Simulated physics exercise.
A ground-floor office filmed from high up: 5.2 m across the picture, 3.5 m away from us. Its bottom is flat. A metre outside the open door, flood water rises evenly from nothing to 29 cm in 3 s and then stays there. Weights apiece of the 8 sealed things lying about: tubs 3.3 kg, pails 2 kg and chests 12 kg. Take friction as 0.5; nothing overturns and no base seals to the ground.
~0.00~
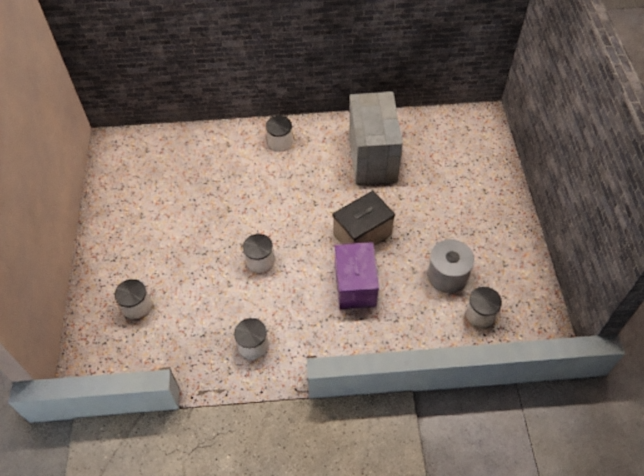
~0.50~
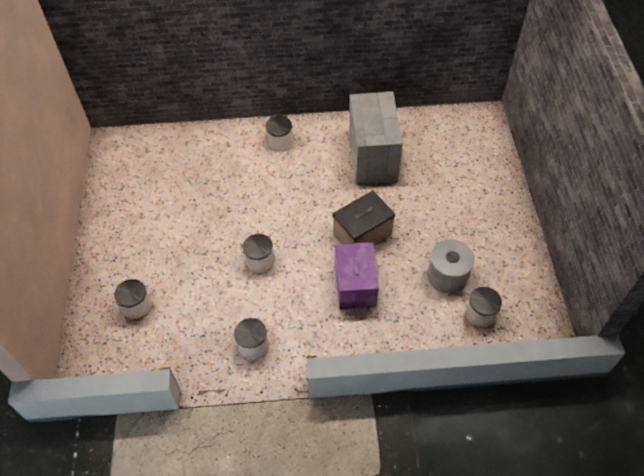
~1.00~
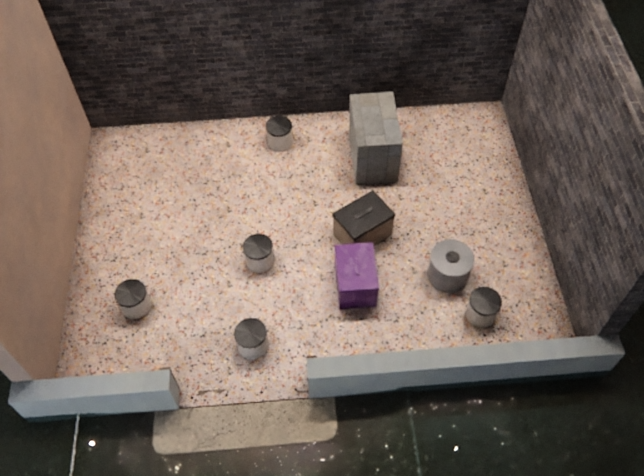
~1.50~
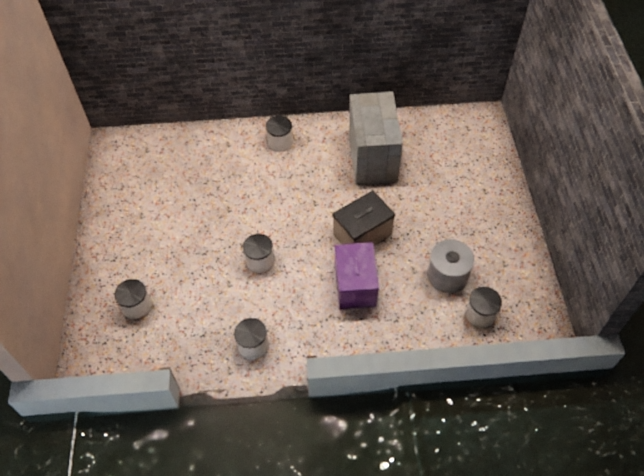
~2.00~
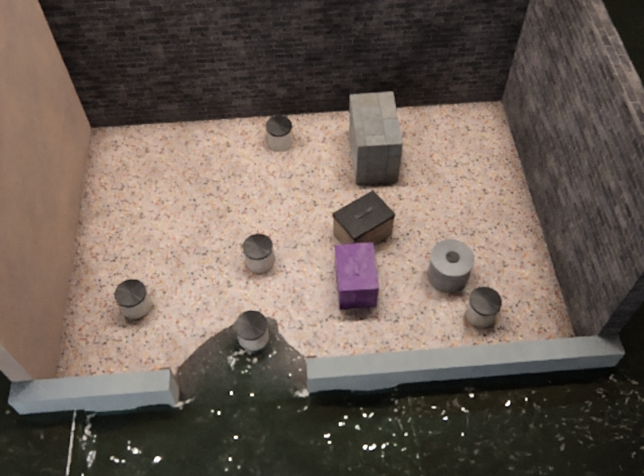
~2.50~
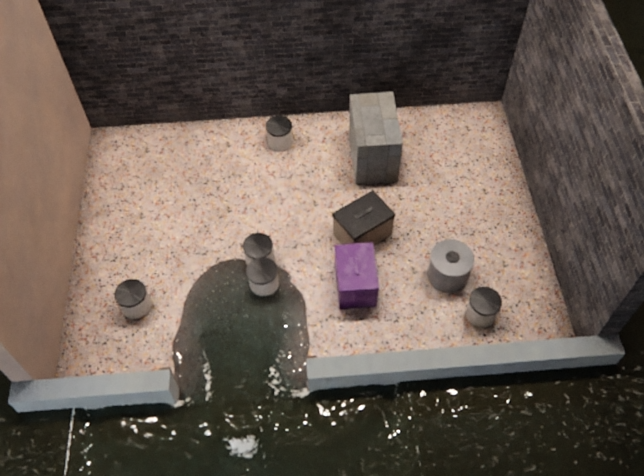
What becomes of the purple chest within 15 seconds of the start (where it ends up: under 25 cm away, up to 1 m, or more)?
Purple chest moves a short way.
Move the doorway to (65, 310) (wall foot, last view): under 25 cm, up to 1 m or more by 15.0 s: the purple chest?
In that case the purple chest gets carried off.
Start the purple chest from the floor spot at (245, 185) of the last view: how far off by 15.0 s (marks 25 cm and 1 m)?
It gets carried off.
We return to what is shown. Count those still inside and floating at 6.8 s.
At that moment 4.
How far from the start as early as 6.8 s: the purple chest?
About 40 cm.
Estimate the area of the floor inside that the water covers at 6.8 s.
Some 16 m2.
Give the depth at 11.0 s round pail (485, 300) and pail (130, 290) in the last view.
About 6 and 11 cm.
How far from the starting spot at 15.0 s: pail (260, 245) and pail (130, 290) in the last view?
In turn: 80 cm, 80 cm.
After 3.5 s the purple chest is near (357, 266), 0.0 m from its start, aground; 1 afloat.
After 6.8 s the purple chest is near (392, 266), 0.4 m from its start, aground; 4 afloat.
After 11.0 s the purple chest is near (391, 263), 0.4 m from its start, afloat; 8 afloat.
After 15.0 s the purple chest is near (411, 260), 0.6 m from its start, afloat; 8 afloat.
